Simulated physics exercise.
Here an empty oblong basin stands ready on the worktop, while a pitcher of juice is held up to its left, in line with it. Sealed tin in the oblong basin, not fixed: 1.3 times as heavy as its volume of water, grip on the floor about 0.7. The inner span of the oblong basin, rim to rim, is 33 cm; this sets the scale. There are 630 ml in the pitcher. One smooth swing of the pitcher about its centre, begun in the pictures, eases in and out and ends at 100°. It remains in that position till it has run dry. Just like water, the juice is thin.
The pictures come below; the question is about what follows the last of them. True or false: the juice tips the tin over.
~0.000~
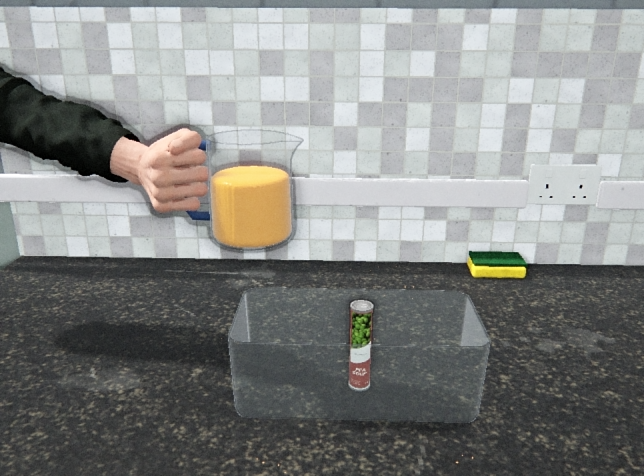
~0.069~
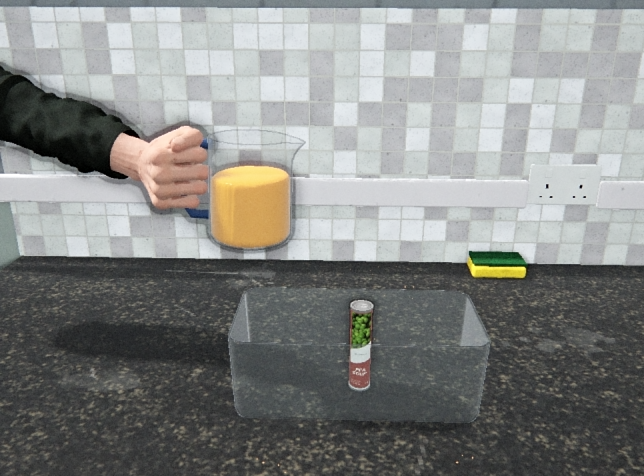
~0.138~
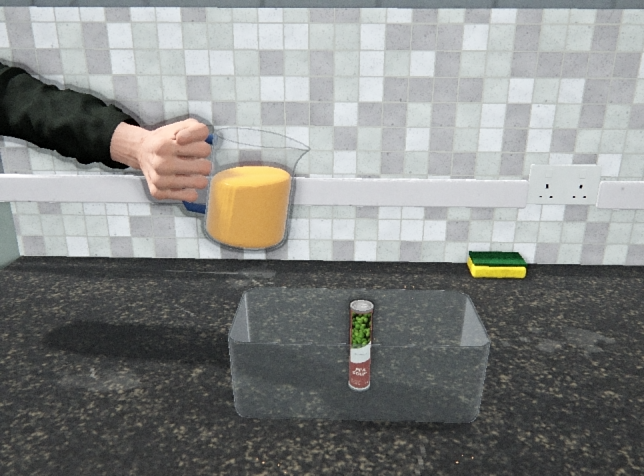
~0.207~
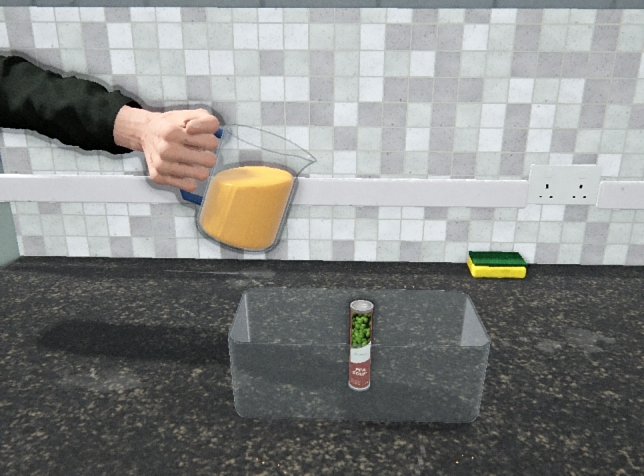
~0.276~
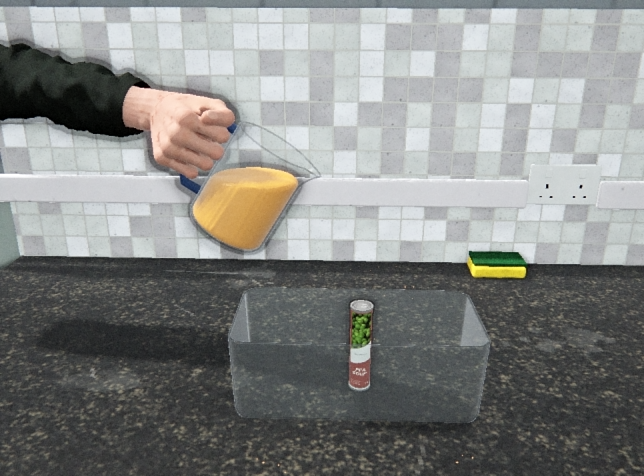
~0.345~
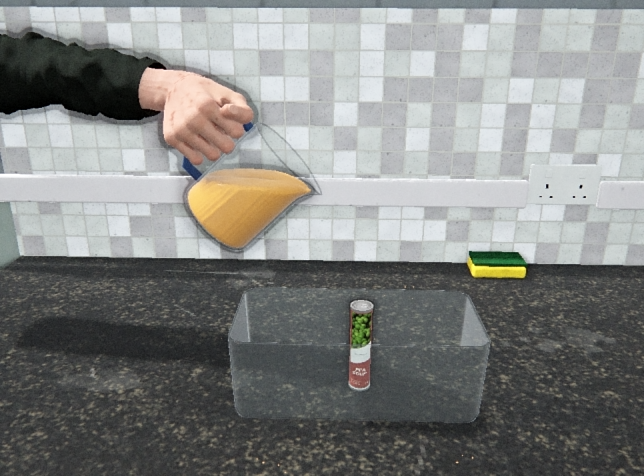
True.
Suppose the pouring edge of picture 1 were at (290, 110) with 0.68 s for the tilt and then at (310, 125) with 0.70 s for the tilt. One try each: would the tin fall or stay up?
Try 1: Tipped over; try 2: Still standing.
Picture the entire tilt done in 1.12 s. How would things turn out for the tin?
The tin tips over.
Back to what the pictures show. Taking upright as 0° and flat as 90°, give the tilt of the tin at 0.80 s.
About 0 degrees.
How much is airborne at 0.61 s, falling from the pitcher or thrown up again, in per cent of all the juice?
Near 26 in a hundred.
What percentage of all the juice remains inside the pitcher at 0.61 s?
About 70 percent.
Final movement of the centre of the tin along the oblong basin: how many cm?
It finishes around 8.5 cm from where it began.
After 0.61 s the tilt is 94° and 69 per cent is still to pour; the tin stands where it began.
After 0.80 s the tilt is 100° and 27 per cent is still to pour; the tin stands where it began.
After 1.00 s the tilt is 100° and 9 per cent is still to pour; the tin leans 19°.
After 1.22 s the tilt is 100° and 3 per cent is still to pour; the tin lies on its side.
In the end the tin lies on its side.
